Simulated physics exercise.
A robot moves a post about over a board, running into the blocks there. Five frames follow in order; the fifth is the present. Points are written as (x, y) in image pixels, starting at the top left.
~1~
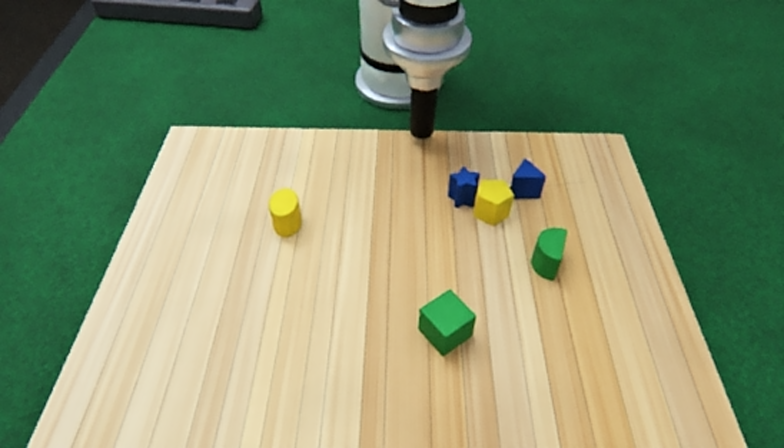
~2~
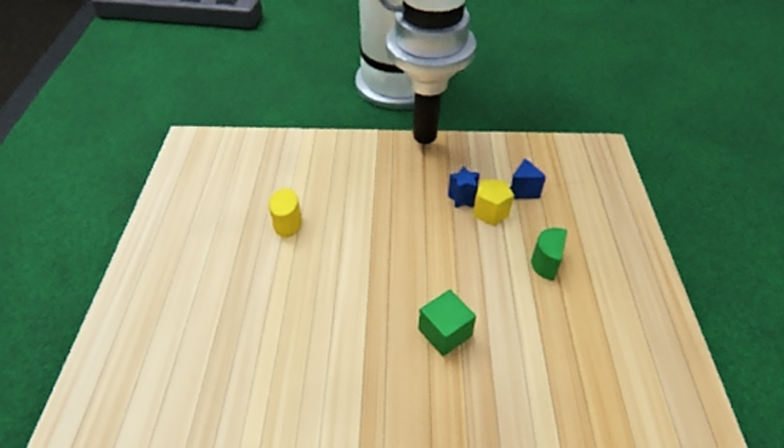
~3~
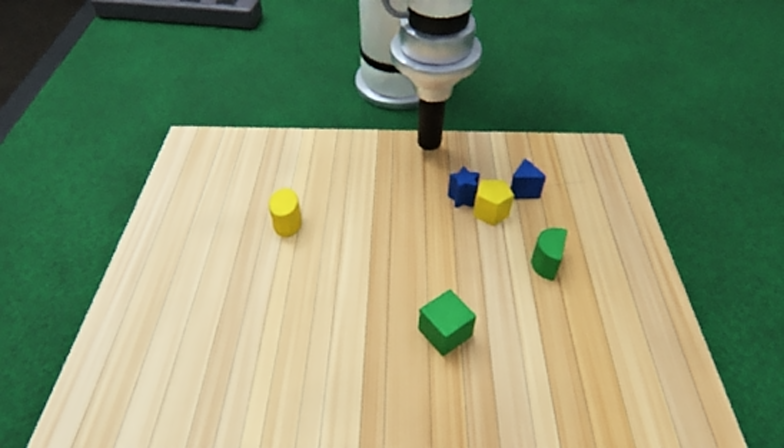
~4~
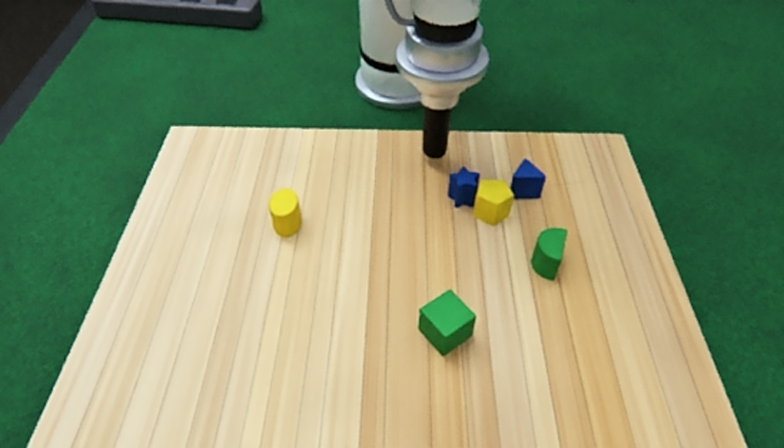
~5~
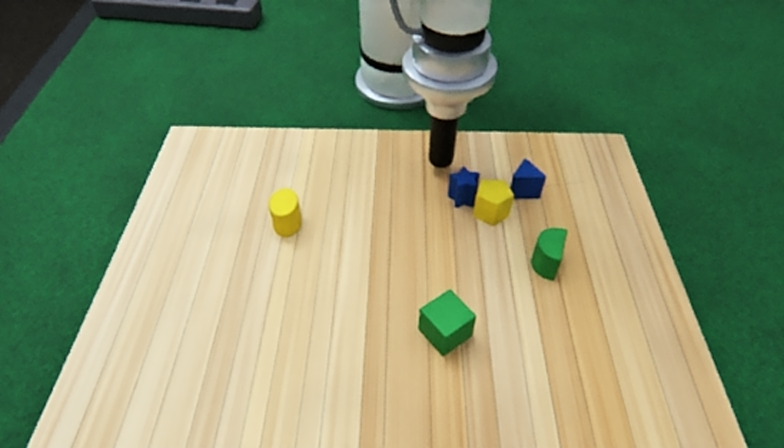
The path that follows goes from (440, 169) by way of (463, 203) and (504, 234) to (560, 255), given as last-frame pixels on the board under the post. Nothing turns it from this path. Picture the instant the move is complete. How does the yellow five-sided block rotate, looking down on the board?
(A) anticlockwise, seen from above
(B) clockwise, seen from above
Choice A: Anticlockwise, seen from above.
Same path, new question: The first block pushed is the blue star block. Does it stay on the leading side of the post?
Final position: To the side or behind.
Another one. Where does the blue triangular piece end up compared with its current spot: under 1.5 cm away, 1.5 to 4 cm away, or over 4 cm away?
The displacement of the blue triangular piece is below 1.5 cm.
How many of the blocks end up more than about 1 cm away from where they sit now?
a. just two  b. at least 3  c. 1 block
b
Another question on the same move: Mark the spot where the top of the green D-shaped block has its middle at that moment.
I predict (578, 259).
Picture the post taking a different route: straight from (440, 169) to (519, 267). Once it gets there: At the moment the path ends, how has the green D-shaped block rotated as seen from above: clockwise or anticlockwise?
In a top view, it turns clockwise.
The first path, step by step. One third of the way, post at (465, 196); blue star block at (483, 198); yellow five-sided block at (515, 202), turned 40° anticlockwise.
Two thirds of the way, post at (506, 226); blue star block at (520, 232), turned 25° clockwise; yellow five-sided block at (544, 215), turned 115° anticlockwise.
At the end, post at (562, 247); blue star block at (537, 246), turned 75° clockwise; yellow five-sided block at (584, 216), turned 140° anticlockwise; blue triangular piece in place; green D-shaped block at (578, 259), turned 20° clockwise.
